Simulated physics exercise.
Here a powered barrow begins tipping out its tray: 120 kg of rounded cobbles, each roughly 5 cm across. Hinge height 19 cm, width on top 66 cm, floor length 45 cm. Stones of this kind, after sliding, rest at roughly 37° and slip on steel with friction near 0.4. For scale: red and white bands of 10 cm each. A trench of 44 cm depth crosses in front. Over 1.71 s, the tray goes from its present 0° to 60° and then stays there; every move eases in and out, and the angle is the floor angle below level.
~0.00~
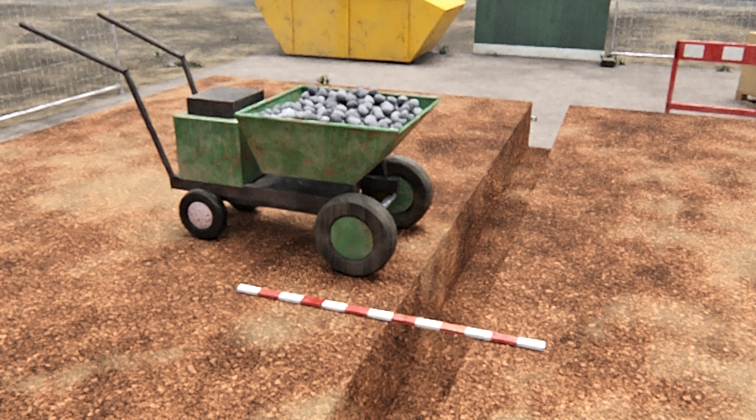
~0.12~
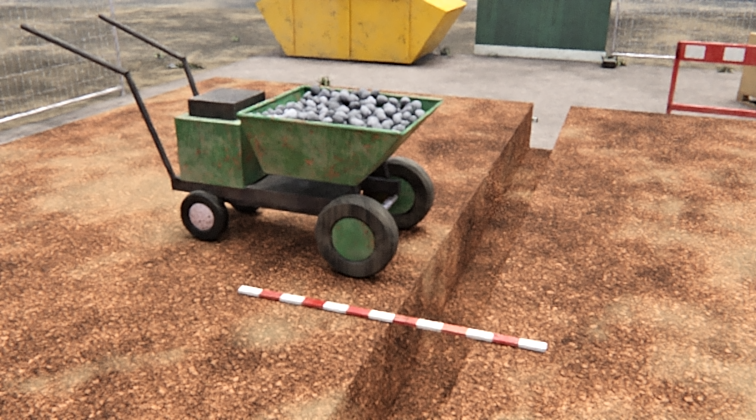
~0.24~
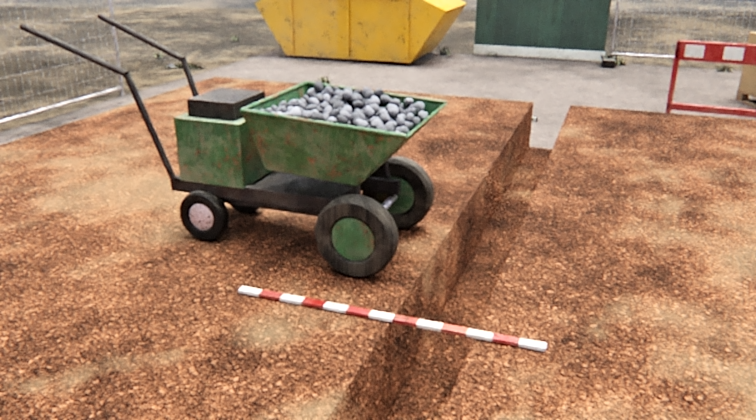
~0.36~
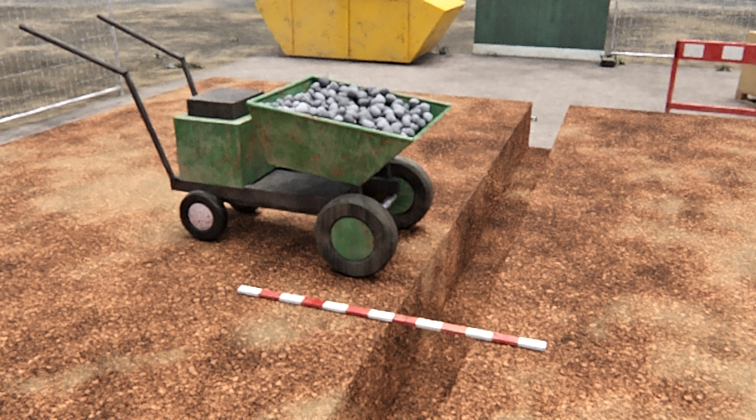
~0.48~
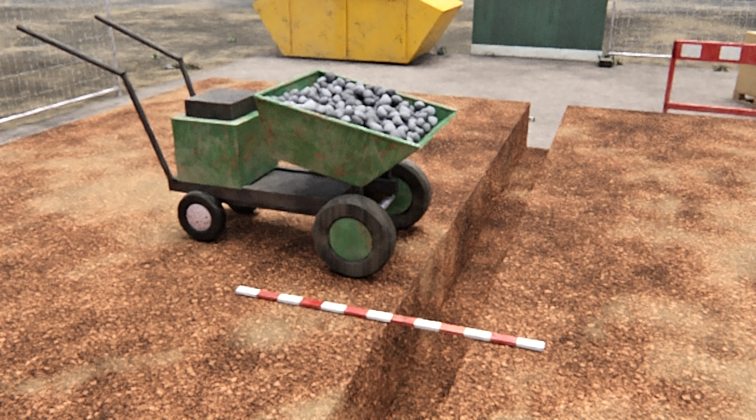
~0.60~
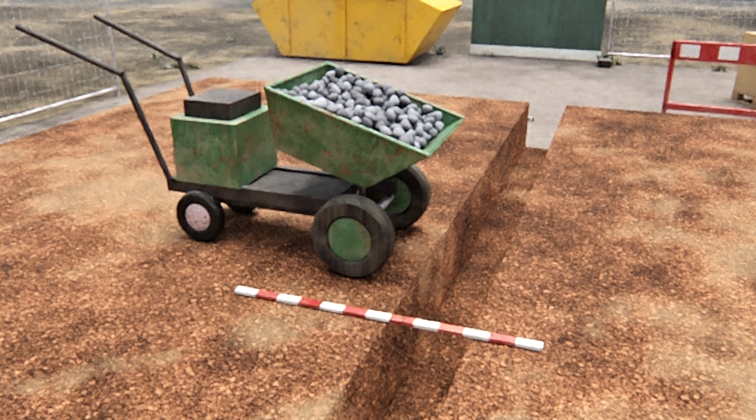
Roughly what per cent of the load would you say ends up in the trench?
I'd say 38 per cent ends up in the trench.
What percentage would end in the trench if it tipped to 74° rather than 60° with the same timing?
Near 40 per cent then.
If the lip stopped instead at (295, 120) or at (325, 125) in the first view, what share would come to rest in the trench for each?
Roughly 50 in a hundred from the first, 80 in a hundred from the second.
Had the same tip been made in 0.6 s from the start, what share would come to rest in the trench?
About 25 percent, I'd say.
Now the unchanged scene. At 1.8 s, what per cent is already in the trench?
5 per cent or so by then.
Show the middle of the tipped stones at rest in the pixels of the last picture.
Somewhere around (511, 266) in the last picture.
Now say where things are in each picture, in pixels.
In the first picture, the tray is at 0°, its lip at (399, 132); the top of the load is at (351, 95).
In the second picture, the tray is at 1°, its lip at (402, 134); the top of the load is at (353, 96); the stones move at 0.1 m/s on average.
In the third picture, the tray is at 3°, its lip at (406, 137); the top of the load is at (347, 93); the stones move at 0.2 m/s on average.
The fourth picture shows lip at (412, 141), floor tilted 7°, highest stones at (348, 89); the stones move at 0.3 m/s on average.
The fifth picture shows lip at (419, 148), floor tilted 12°, highest stones at (333, 87); the stones move at 0.3 m/s on average.
In the sixth picture, the tray is at 17°, its lip at (428, 156); the top of the load is at (339, 81); the stones move at 0.4 m/s on average.
After 1.3 s the floor is at 51°; 100 % in the tray; the foremost stones are at (472, 197).
After 1.8 s the floor is at 60°; 76 % in the tray, 4 % in the trench, 20 % past the trench; the foremost stones are at (572, 273).
After 2.2 s the floor is at 60°; 51 % in the tray, 8 % in the trench, 41 % past the trench; the foremost stones are at (634, 272).
After 4.1 s the floor is at 60°; 17 % in the tray, 38 % in the trench, 45 % past the trench; the foremost stones are at (686, 297).
